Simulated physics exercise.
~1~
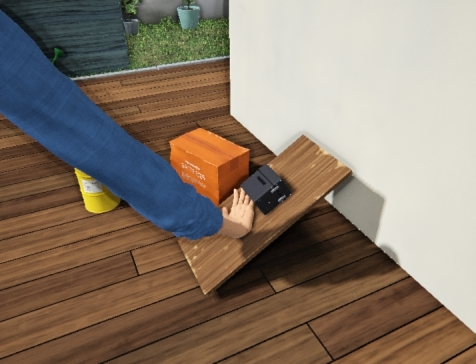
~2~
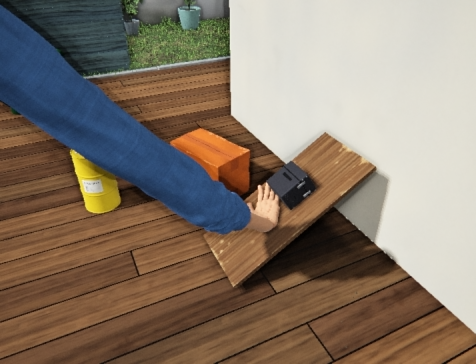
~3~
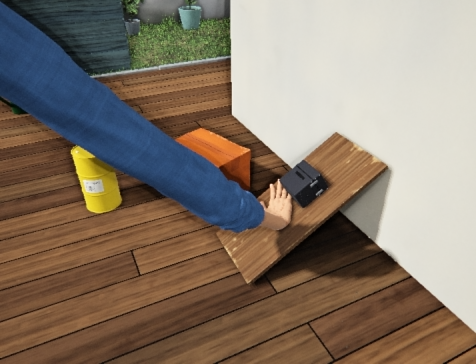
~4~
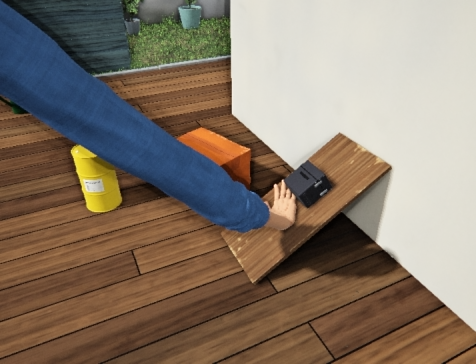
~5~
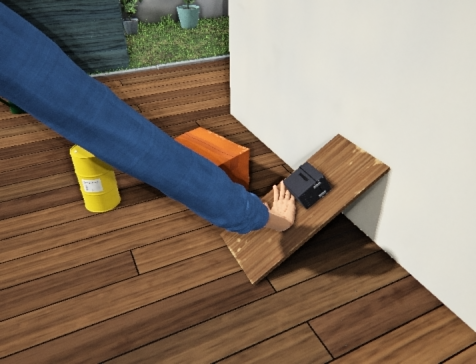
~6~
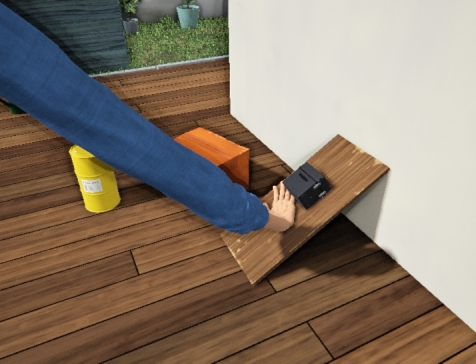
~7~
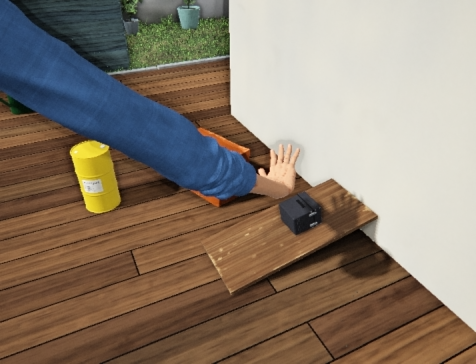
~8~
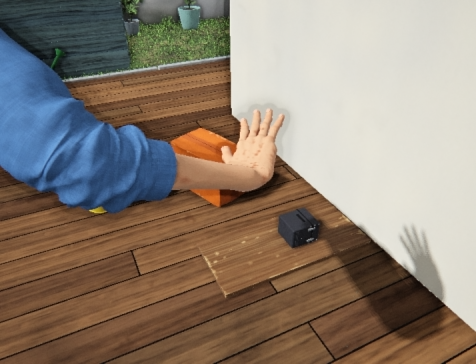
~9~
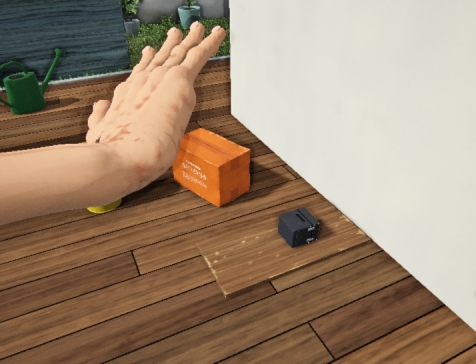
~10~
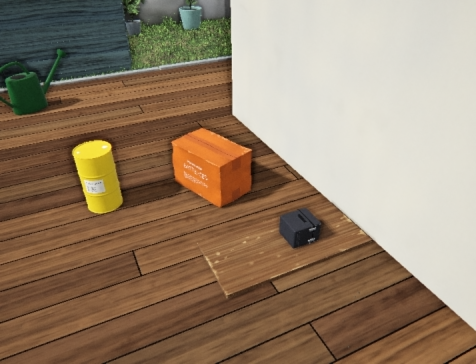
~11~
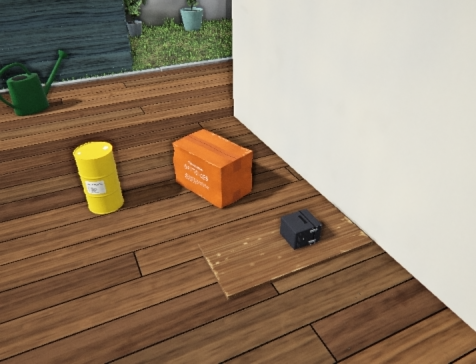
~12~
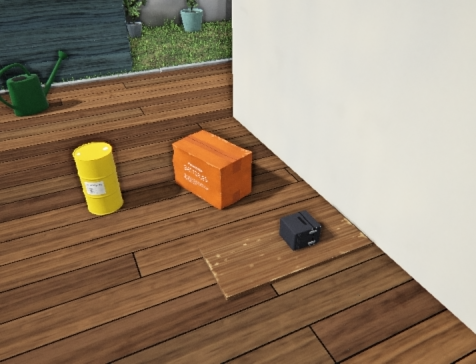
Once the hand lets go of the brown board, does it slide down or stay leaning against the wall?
The board slides down. It slips out of its lean and ends up lying flat on the deck.
The clip opens on a wooden deck, where a blue-sleeved arm holds a tilted brown board with a small black object on it beside a white wall. The hand shifts the board to the right until its upper end rests against the wall, then holds it there for a while. When the hand lets go, the board slips and sinks down. The arm draws back to the left and leaves the view. The board ends lying flat on the deck with the black object still on top, while the orange box and yellow canister stay in place.
